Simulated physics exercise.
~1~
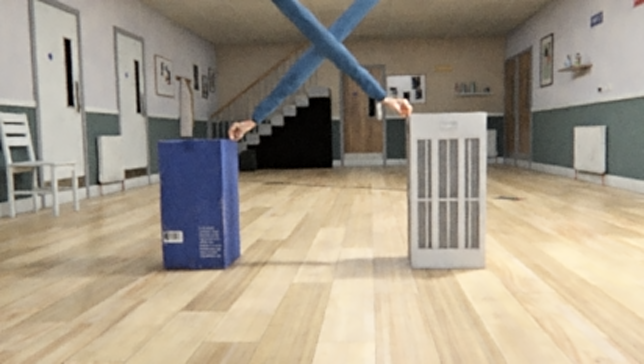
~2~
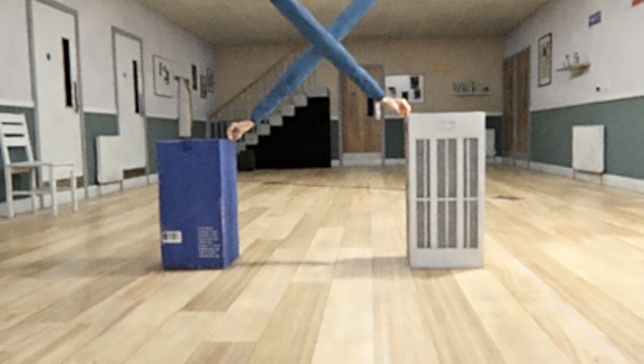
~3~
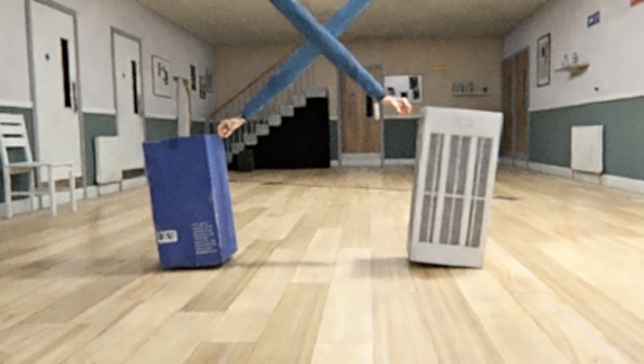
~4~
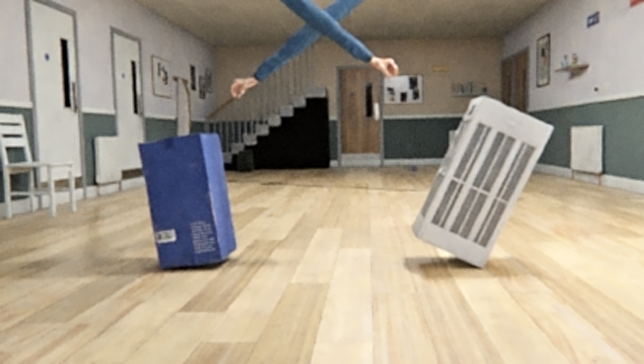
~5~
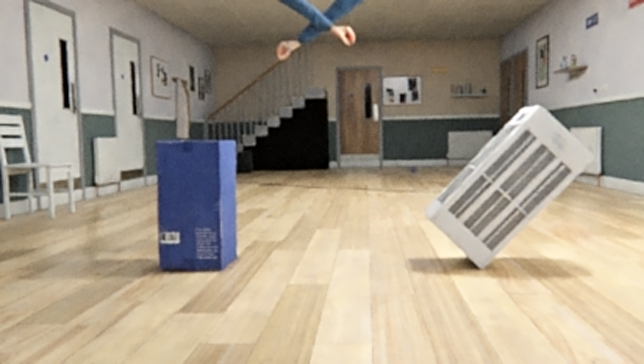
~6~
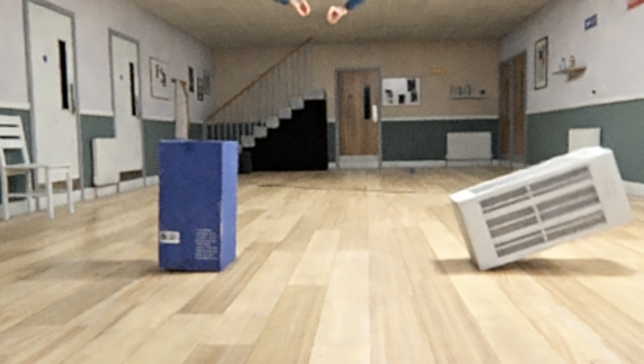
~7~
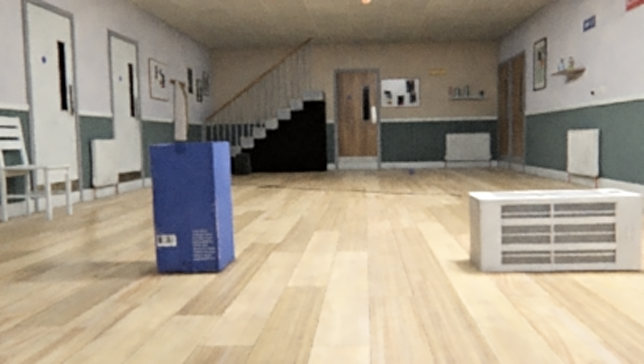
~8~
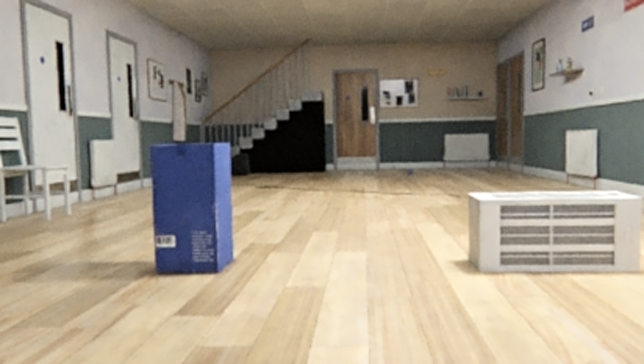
Blue box and white slatted crate tipping as crossed arms shove them, the box rocking back upright, the crate toppling right.
